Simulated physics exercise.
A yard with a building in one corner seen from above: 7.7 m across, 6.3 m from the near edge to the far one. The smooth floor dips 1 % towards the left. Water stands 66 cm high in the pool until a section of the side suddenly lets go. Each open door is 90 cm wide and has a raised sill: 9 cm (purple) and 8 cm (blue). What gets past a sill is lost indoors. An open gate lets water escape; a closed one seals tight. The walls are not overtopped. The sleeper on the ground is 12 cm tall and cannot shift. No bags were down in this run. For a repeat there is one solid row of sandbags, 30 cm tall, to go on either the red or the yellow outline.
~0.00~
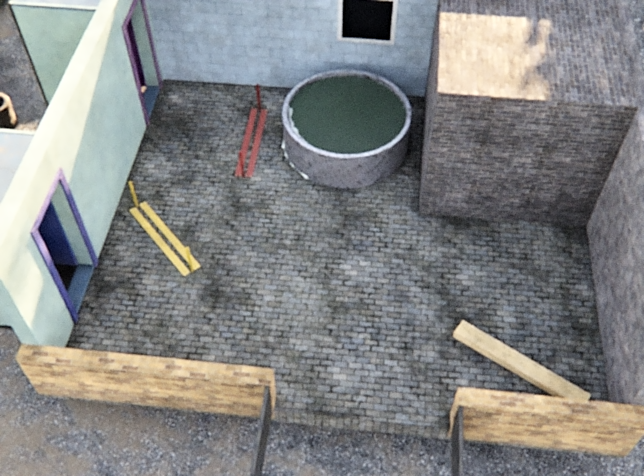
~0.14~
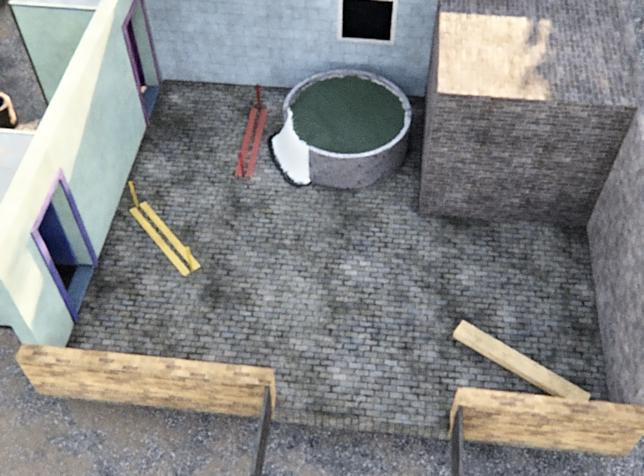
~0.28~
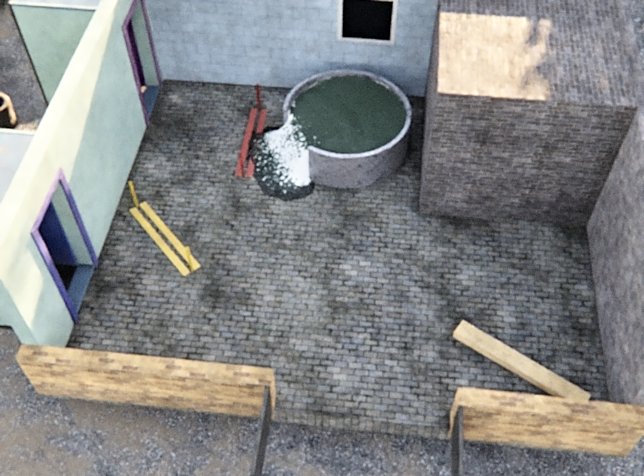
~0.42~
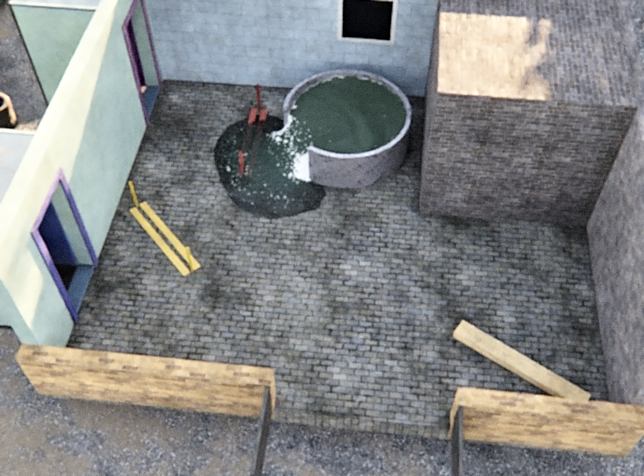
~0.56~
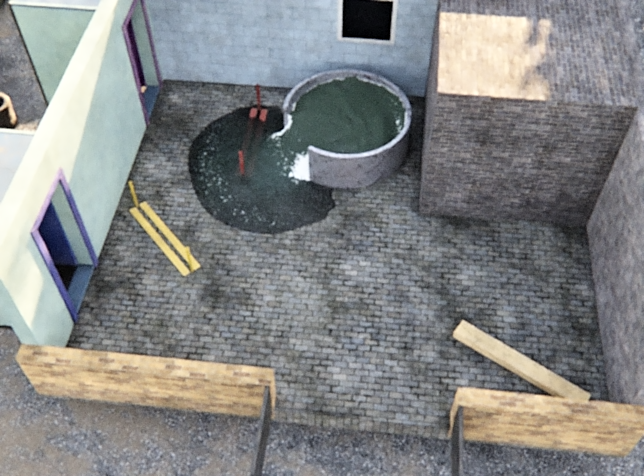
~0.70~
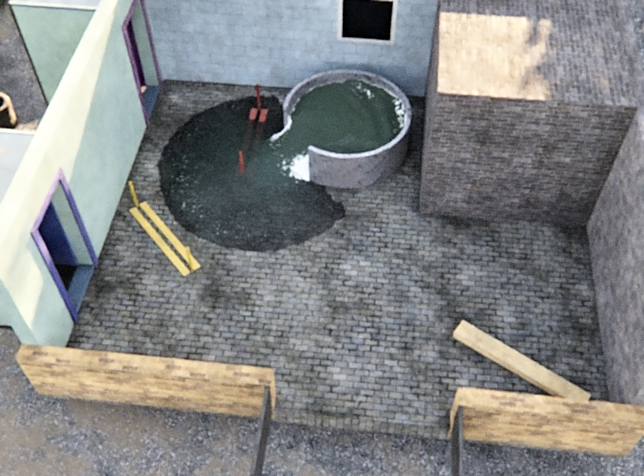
The clip shows a paved yard seen from above, where water bursts through a gap in the left side of a round pool and spreads across the floor, surrounding the red outline while the pool's level drops slightly.
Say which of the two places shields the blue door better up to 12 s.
Choose yellow.
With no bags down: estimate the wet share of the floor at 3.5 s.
About 45 per cent.
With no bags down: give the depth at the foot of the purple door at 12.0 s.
Some 6.5 cm.
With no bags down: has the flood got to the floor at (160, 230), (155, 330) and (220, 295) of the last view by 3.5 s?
In turn: Under water, flooded, under water.
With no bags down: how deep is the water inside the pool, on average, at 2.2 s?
About 32 cm.
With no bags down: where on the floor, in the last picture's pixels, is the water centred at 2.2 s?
Near (256, 175).
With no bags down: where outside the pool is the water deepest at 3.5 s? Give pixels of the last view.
At about (57, 372).
After 1.4 s water covers 30 % of the floor and is deepest (30 cm) near (289, 165) in the run without bags; in at the blue door, 0 L with no bags, 0 L with the row on red, 0 L on yellow.
After 2.2 s water covers 40 % of the floor and is deepest (30 cm) near (57, 372) in the run without bags; in at the blue door, 6 L with no bags, 7 L with the row on red, 0 L on yellow.
After 3.5 s water covers 45 % of the floor and is deepest (28 cm) near (57, 372) in the run without bags; in at the blue door, 25 L with no bags, 23 L with the row on red, 0 L on yellow.
After 7.0 s water covers 85 % of the floor and is deepest (13 cm) near (73, 329) in the run without bags; in at the blue door, 75 L with no bags, 55 L with the row on red, 0 L on yellow.
After 12.0 s water covers 95 % of the floor and is deepest (8 cm) near (77, 318) in the run without bags; in at the blue door, 93 L with no bags, 57 L with the row on red, 1 L on yellow.
